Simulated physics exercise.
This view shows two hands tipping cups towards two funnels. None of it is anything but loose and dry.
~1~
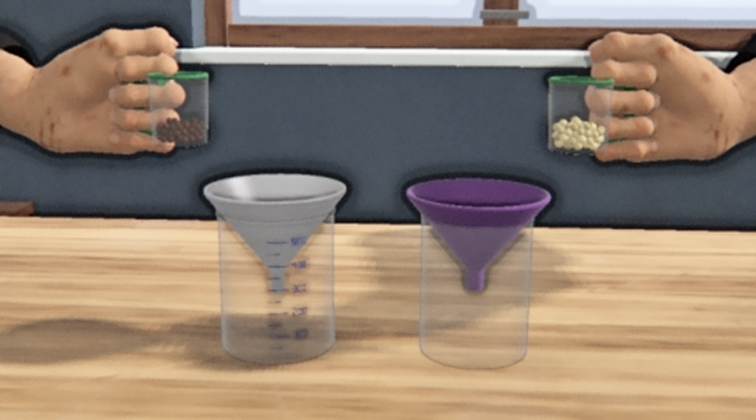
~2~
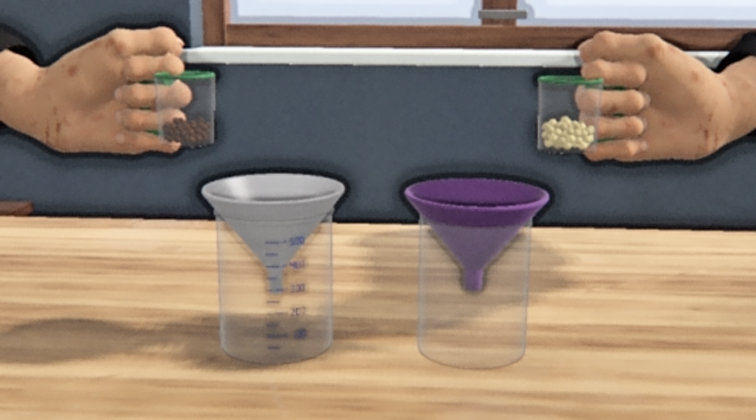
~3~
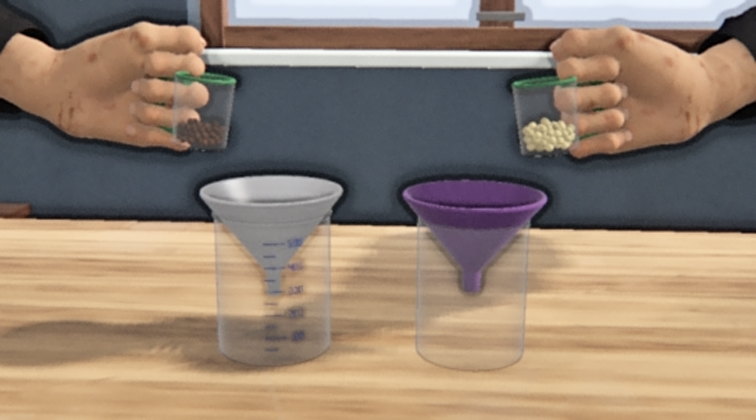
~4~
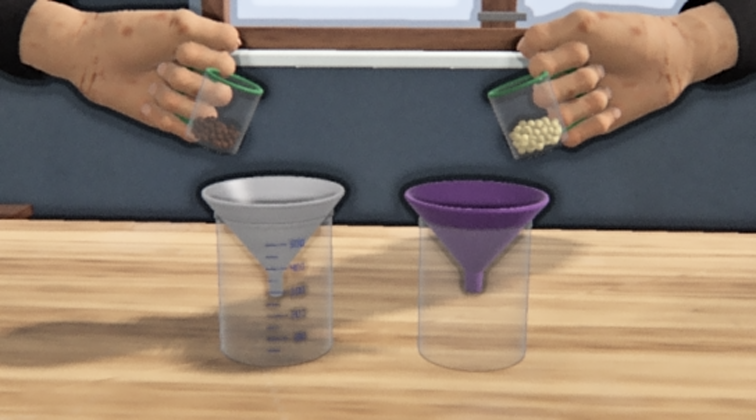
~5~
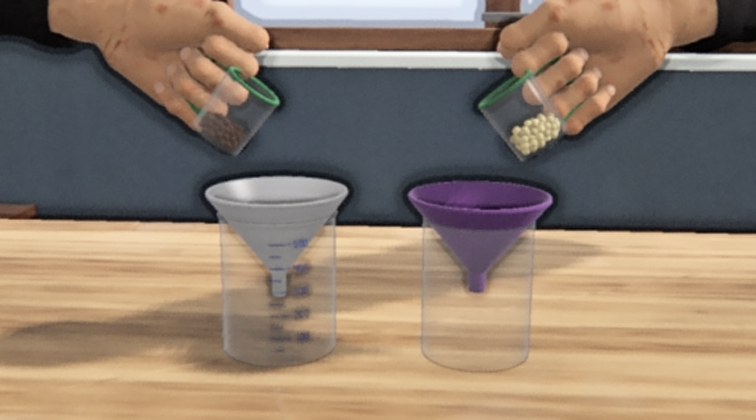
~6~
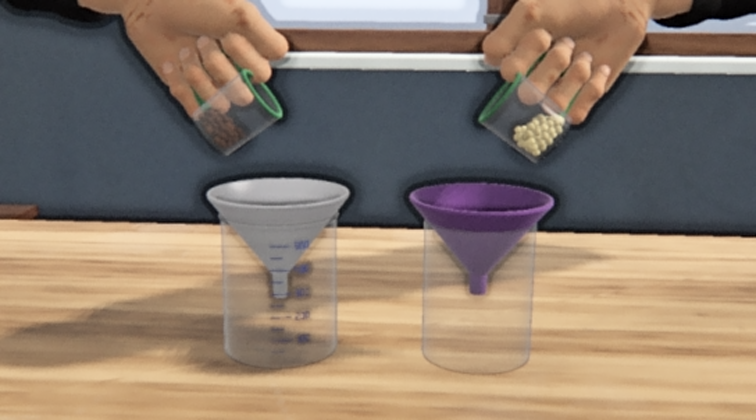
Two hands reach in from the left and right edges above a pale wooden table, seen from the front against a dark blue-grey wall and window. The left holds a green-rimmed clear cup of brown pieces, the right one of cream pieces, above grey and purple funnels in clear containers. Both hands move inward and progressively tilt their cups toward each other, while the view shifts very slightly.
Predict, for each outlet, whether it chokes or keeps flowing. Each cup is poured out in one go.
My prediction: Left funnel: The outlet will get obstructed; right: The outlet will get obstructed.
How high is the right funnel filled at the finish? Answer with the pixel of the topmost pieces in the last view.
(465, 242), roughly.
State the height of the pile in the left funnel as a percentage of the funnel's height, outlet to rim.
Some 55 per cent.
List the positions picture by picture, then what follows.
In the first picture, left funnel (276, 200), outlet at (278, 292), about one piece wide; left cup (179, 109), holding allspice berries; right funnel (478, 205), outlet at (475, 289), under two pieces wide; right cup (579, 115), holding soya beans.
In the second picture, left cup (186, 109), upright; right cup (569, 115), upright.
In the third picture, left cup (202, 111), tipped 8°; right cup (547, 116), tipped 8°.
In the fourth picture, left cup (223, 112), tipped 22°; right cup (530, 116), tipped 22°.
In the fifth picture, left cup (235, 113), tipped 37°; right cup (525, 117), tipped 37°.
In the sixth picture, left funnel (279, 204), outlet at (280, 296); left cup (236, 114), tipped 52°; right funnel (481, 210), outlet at (478, 293); right cup (526, 119), tipped 52°.
Then, 0.33 s later than the last frame, left, every one still in the cup; right, every one still in the cup.
Then, 0.68 s later than the last frame, left, almost all still in the cup, just a few in or over the funnel; right, almost all still in the cup, just a few in or over the funnel.
Then, 1.10 s later than the last frame, left, almost all in or over the funnel, just a few down in the jar; right, almost all in or over the funnel, just a few down in the jar.
When it is over, left, almost all stuck in the funnel, just a few down in the jar; right, almost all stuck in the funnel, just a few down in the jar.
